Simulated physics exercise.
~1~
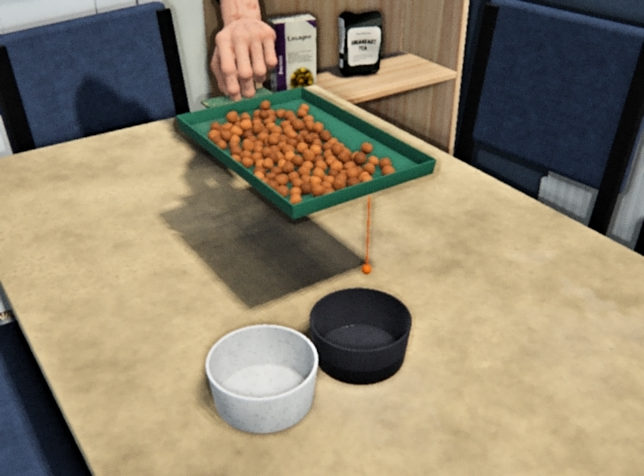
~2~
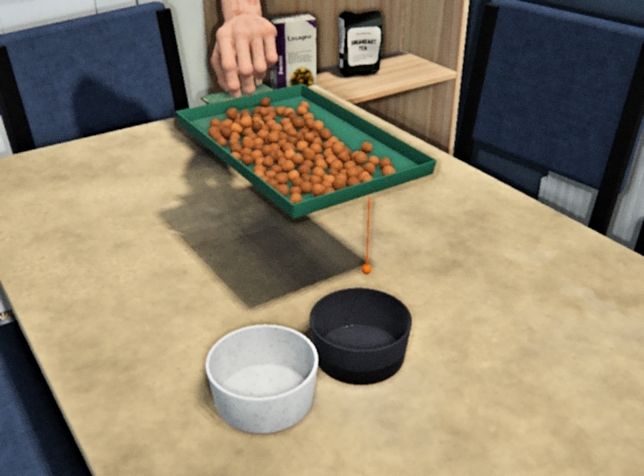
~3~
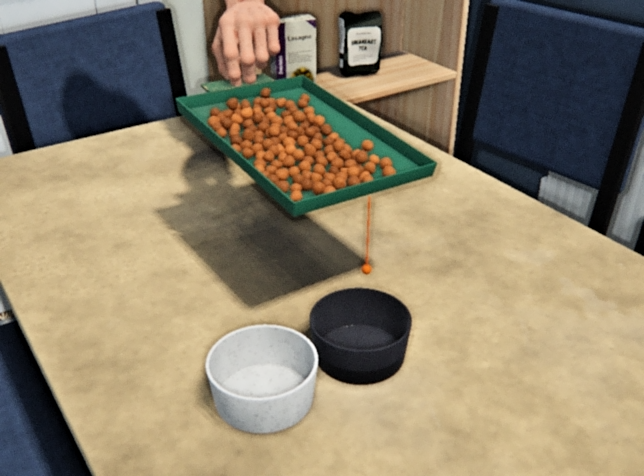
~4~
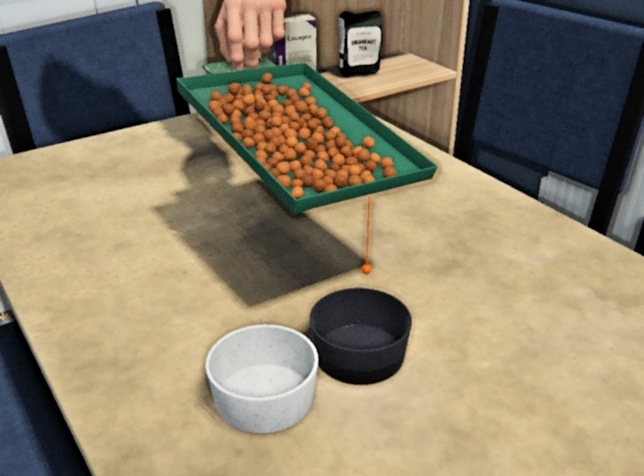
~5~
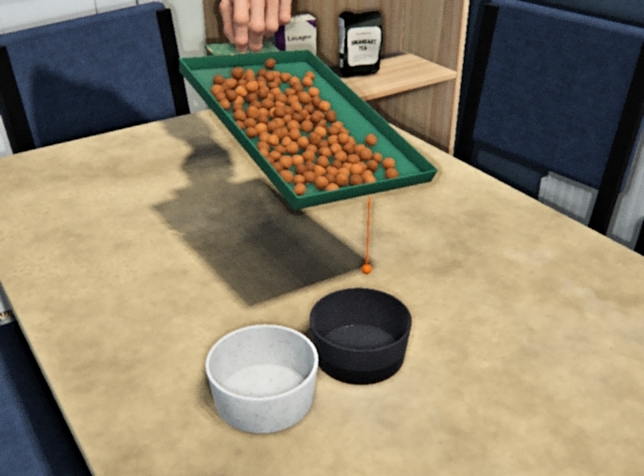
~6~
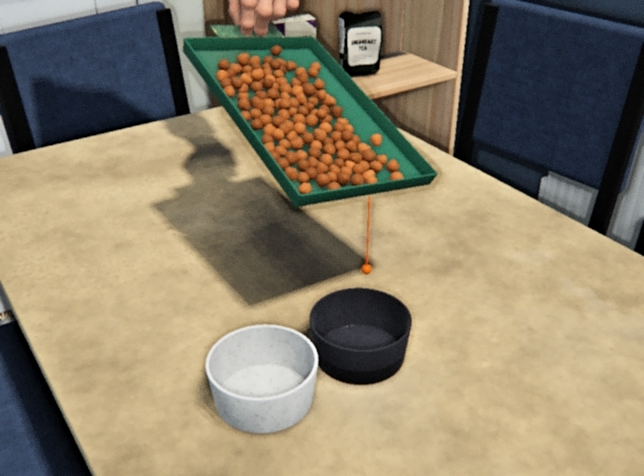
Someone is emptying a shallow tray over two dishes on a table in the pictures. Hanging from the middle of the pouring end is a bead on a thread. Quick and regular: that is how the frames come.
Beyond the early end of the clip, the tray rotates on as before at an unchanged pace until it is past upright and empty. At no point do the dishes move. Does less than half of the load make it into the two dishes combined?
The dishes will gather a lesser portion.
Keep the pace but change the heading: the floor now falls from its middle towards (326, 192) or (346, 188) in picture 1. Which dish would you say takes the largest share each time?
The right-side dish first and The right-side dish second.
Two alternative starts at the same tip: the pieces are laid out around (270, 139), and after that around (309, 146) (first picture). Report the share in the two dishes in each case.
You'd get 0 % the first time and 0 % the second.
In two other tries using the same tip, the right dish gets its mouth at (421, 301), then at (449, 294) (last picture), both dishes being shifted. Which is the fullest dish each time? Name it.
It comes out as the dish further right in the first try and the dish further right in the second.
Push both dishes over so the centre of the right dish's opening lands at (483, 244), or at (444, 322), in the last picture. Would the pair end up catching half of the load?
Result, first place: Exceeding half; second place: Not as much as half.
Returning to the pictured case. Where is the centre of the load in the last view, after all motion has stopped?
Close to (451, 313).
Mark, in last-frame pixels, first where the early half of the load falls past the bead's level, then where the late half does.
First close to (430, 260), next close to (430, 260).
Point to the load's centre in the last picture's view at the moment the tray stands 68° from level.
Near (380, 123).
Shortly afterwards, tray tipped steeply; all but a few on the tray; only a few outside both; only a few in the air.
Next, tray tipped past a quarter turn; the bulk on the tray; a little outside both; a little in the air.
Some moments later, tray tipped past a quarter turn; a little in the right dish; all but a few outside both.
In the end, tray tipped past a quarter turn; none at all in the left dish; a little in the right dish; all but a few outside both.
